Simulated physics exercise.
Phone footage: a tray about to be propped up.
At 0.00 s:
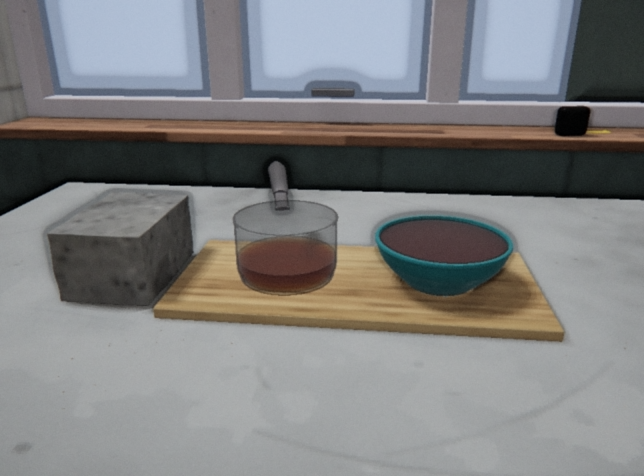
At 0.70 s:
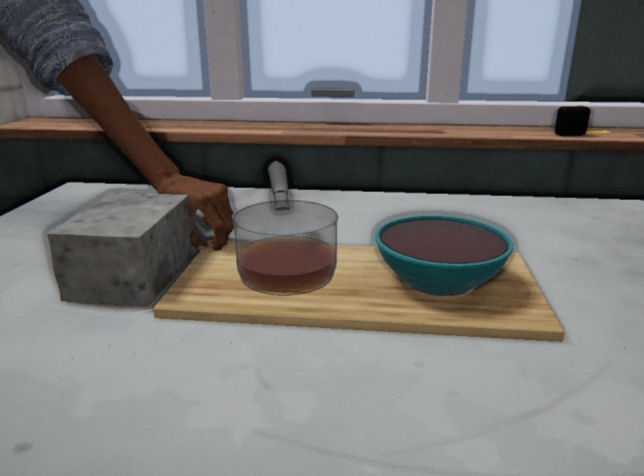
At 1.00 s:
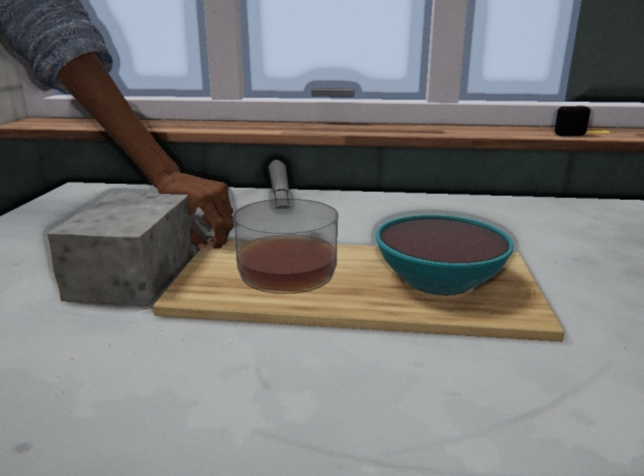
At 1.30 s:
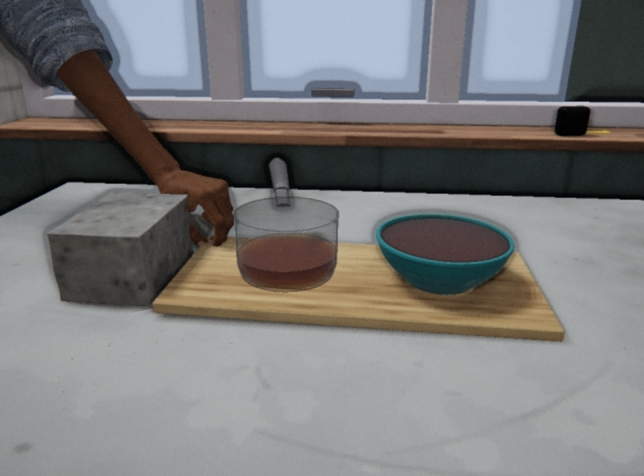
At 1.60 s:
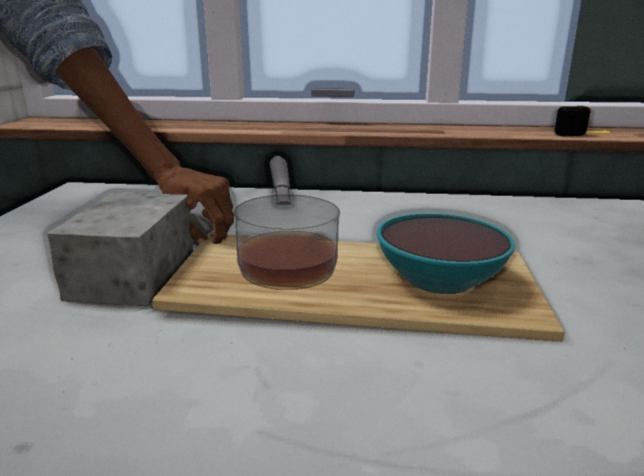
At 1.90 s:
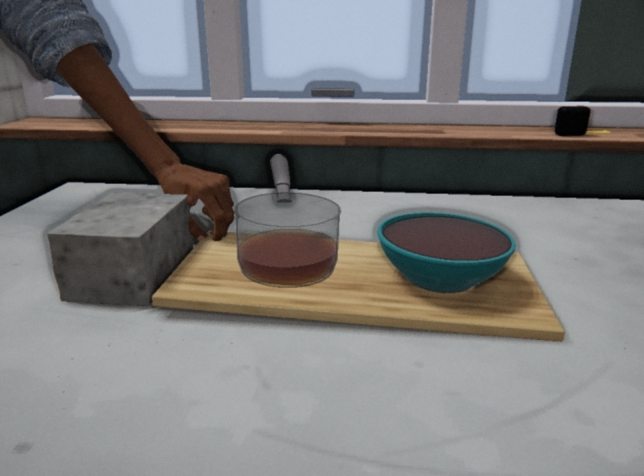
A hand grips the wooden board's left end and raises it very slightly beside a block.
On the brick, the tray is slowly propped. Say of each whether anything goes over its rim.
On the left the saucepan holds, on the right the bowl loses some.
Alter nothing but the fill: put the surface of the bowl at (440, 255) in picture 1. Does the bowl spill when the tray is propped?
I'd bet it comes through fine.
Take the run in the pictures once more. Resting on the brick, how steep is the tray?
13 degrees or so.
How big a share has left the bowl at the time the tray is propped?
I'd put it near 36 in a hundred.
By 2.6 s, the tray slopes by about 7°; saucepan, its rim is dry; bowl, it has slopped over.
By 3.4 s, the tray slopes by about 14°; saucepan, its rim is dry; bowl, it has slopped over.
By 4.6 s, the tray slopes by about 13°, resting on the brick; saucepan, its rim is dry; bowl, it has slopped over.
